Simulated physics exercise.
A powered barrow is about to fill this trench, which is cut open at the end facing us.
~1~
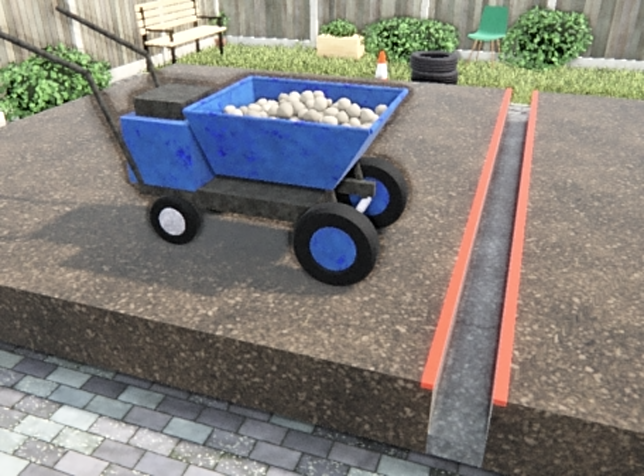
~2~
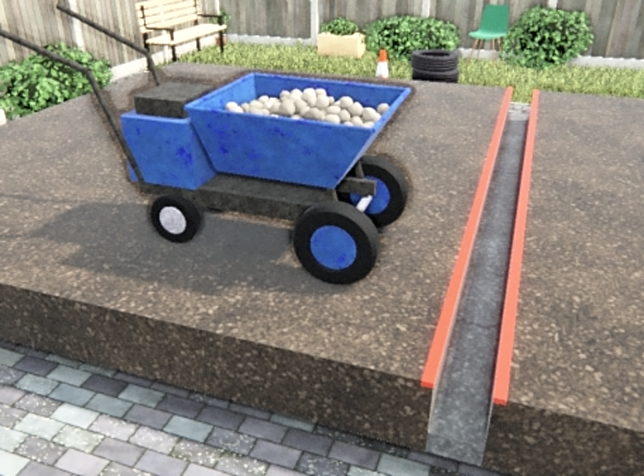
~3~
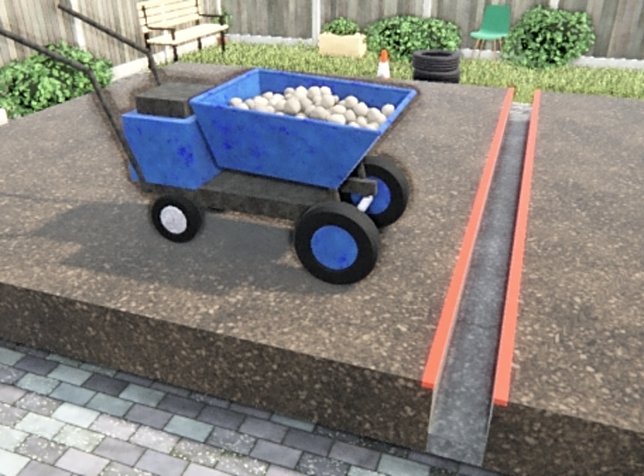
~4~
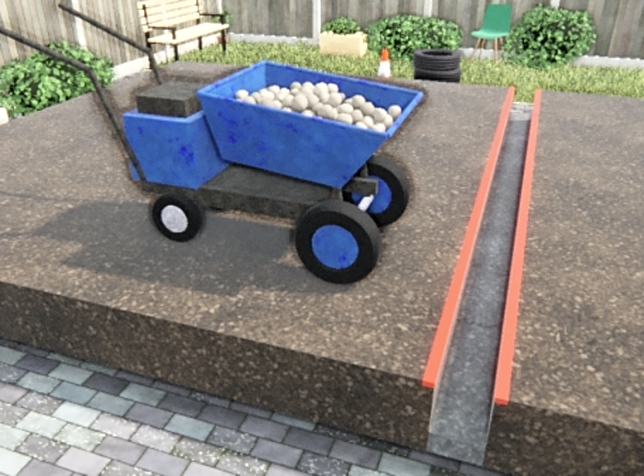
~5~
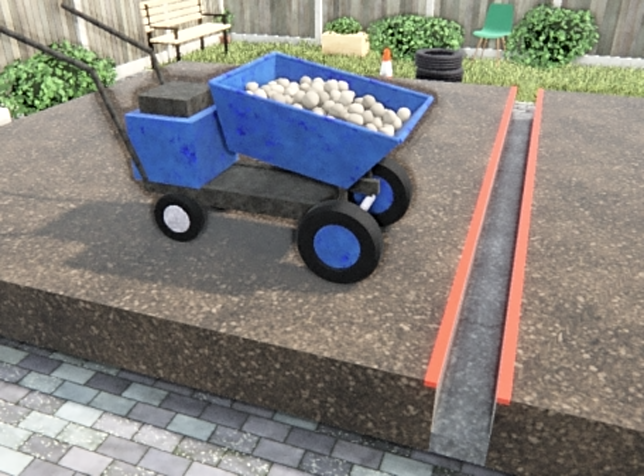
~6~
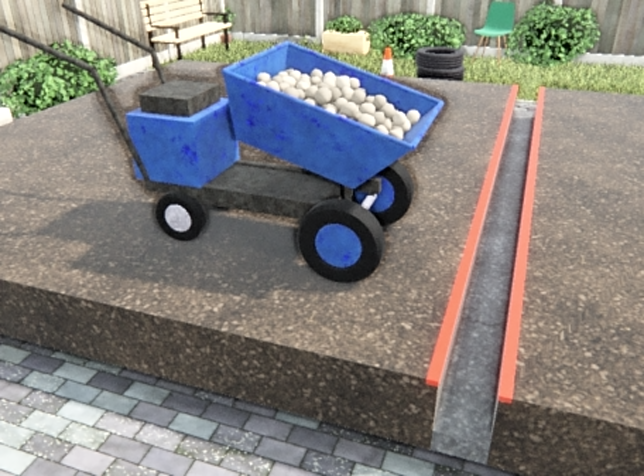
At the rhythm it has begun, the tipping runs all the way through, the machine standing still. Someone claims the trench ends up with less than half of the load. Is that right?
Not right, it ends up with more than half.
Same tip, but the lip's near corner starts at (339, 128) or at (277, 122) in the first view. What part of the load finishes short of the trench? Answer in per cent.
Some 10 % then some 50 %.
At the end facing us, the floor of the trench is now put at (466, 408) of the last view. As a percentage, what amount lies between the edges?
It comes out near 50 percent.
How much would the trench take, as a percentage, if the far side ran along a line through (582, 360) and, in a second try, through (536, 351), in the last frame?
The first try lands around 100 %, the second around 90 %.
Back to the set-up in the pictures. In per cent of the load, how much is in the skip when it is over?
Roughly 0 per cent.
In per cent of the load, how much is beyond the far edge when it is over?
Around 35 per cent.
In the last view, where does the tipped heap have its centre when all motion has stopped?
The centre settles at about (505, 282).
Just after the last frame, skip tipped steeply; every one in the skip.
A moment on, skip tipped right over; the larger part in the skip; about a tenth in or heaped over the trench; about a tenth beyond it; just a few falling.
Further on, skip tipped right over; about a tenth in the skip; roughly half in or heaped over the trench; roughly a third beyond it.
When it is over, skip tipped right over; just a few short of the trench; roughly two thirds in or heaped over the trench; roughly a third beyond it.
